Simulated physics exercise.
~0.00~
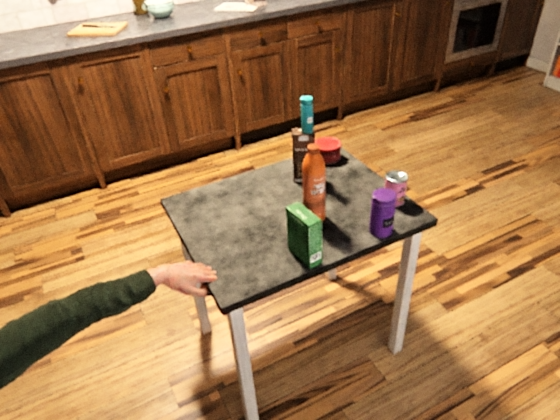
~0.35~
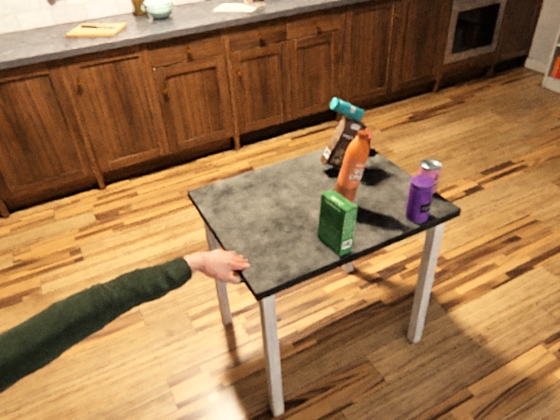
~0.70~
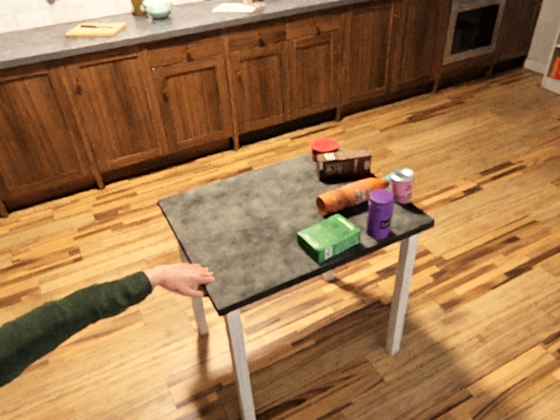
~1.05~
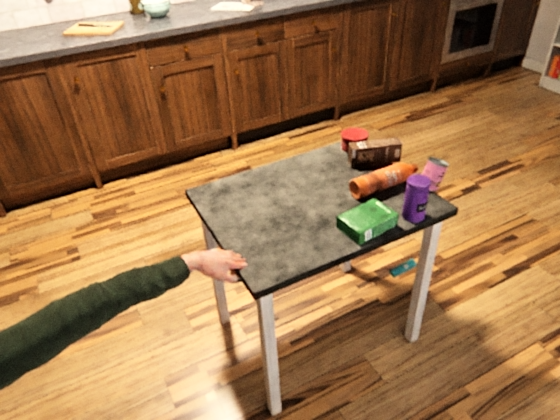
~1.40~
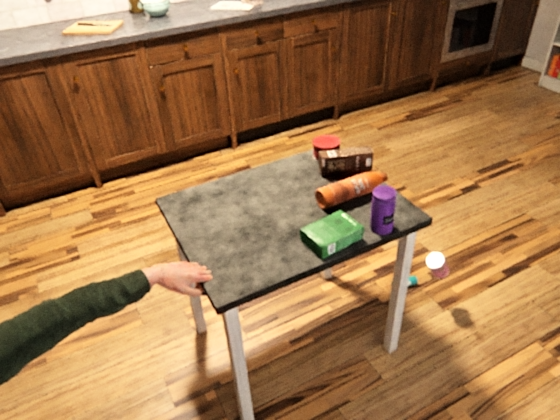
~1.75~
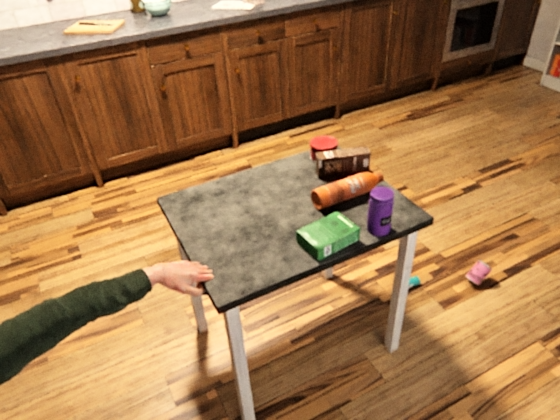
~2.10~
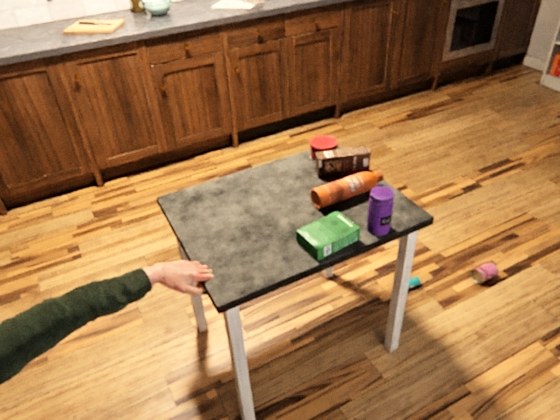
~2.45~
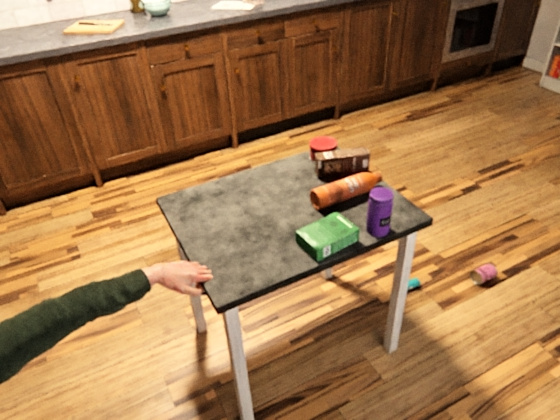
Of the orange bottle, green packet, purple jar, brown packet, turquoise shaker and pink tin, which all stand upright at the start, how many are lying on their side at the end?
Five of them end up on their side, namely the orange bottle, green packet and brown packet on the table and the turquoise shaker and pink tin on the floor.
